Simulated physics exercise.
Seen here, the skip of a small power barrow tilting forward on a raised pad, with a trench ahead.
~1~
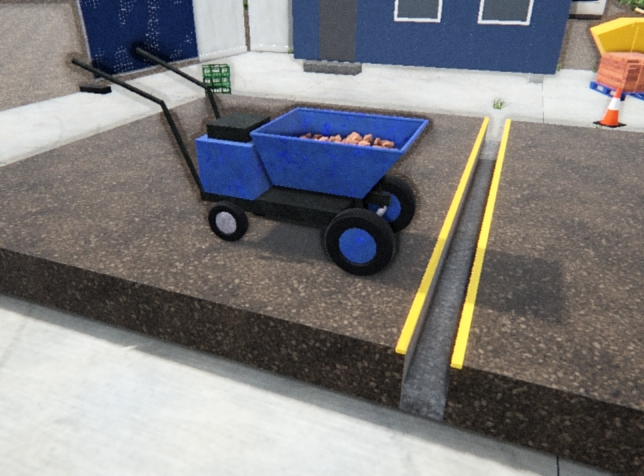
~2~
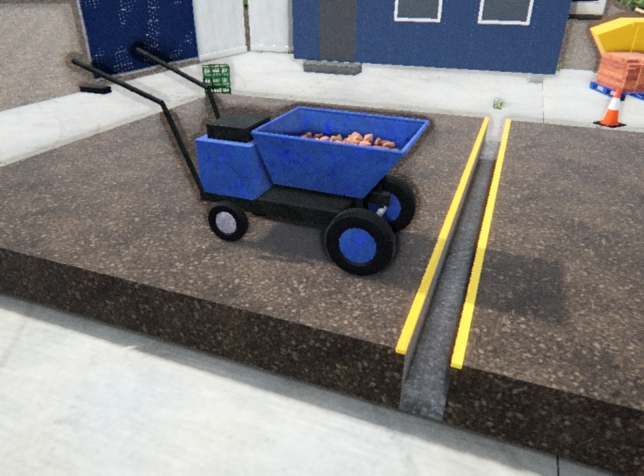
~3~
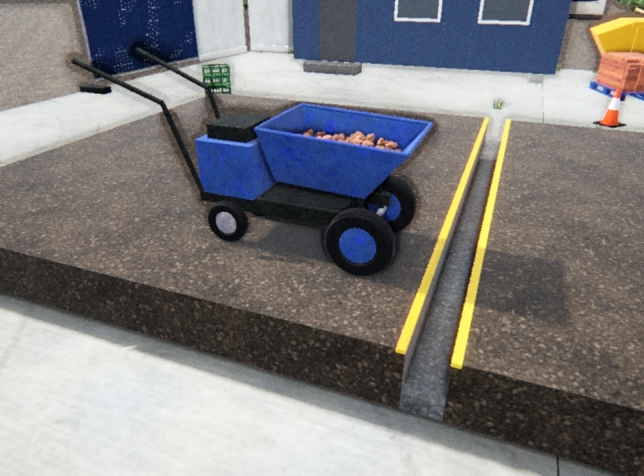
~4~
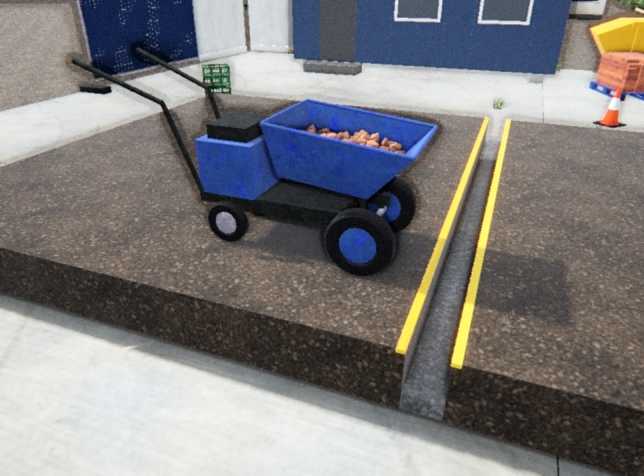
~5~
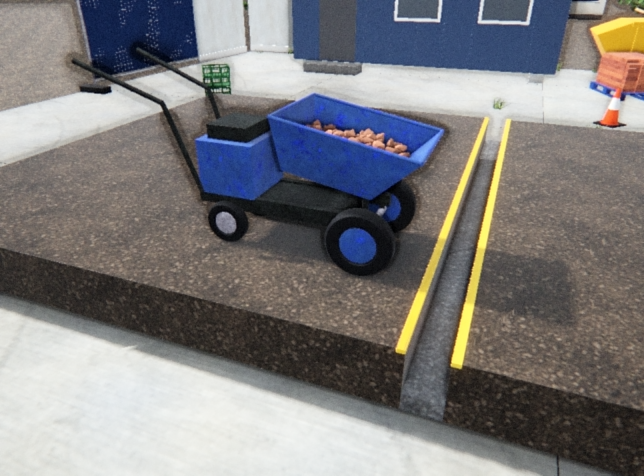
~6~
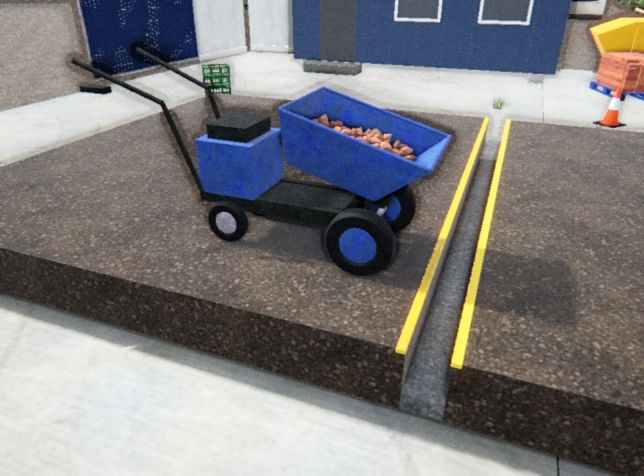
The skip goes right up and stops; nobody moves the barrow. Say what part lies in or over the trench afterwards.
The trench takes less than half.
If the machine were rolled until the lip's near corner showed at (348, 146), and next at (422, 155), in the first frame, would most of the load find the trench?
In turn: The larger part; below a half.
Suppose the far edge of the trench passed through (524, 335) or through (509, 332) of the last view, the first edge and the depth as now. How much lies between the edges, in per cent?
In turn 100 and 100 in a hundred.
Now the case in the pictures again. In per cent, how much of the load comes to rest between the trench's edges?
It comes to 5 per cent or so.
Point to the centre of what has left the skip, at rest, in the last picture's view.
Roughly at (509, 272).
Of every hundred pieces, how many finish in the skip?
Near 30 %.
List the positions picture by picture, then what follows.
In the first picture, lip of the skip near (402, 153), level; top of the load near (342, 146), lumps of rubble; first edge of the trench near (415, 310); far edge near (466, 322), the trench under half as wide as the skip, and about as deep as wide.
In the second picture, lip of the skip near (404, 153), level; top of the load near (343, 146).
In the third picture, lip of the skip near (408, 155), tipped barely; top of the load near (334, 143).
In the fourth picture, lip of the skip near (414, 159), tipped a little; top of the load near (323, 146).
In the fifth picture, lip of the skip near (421, 164), tipped a little; top of the load near (329, 143).
In the sixth picture, lip of the skip near (430, 171), tipped clearly; top of the load near (327, 138); first edge of the trench near (415, 310); far edge near (466, 322).
Shortly afterwards, skip tipped steeply; the whole lot in the skip.
Next, skip tipped right over; the bulk in the skip; a little beyond it.
Some moments later, skip tipped right over; near a third in the skip; only a few in or heaped over the trench; near two thirds beyond it.
In the end, skip tipped right over; near a third in the skip; a little in or heaped over the trench; near two thirds beyond it.
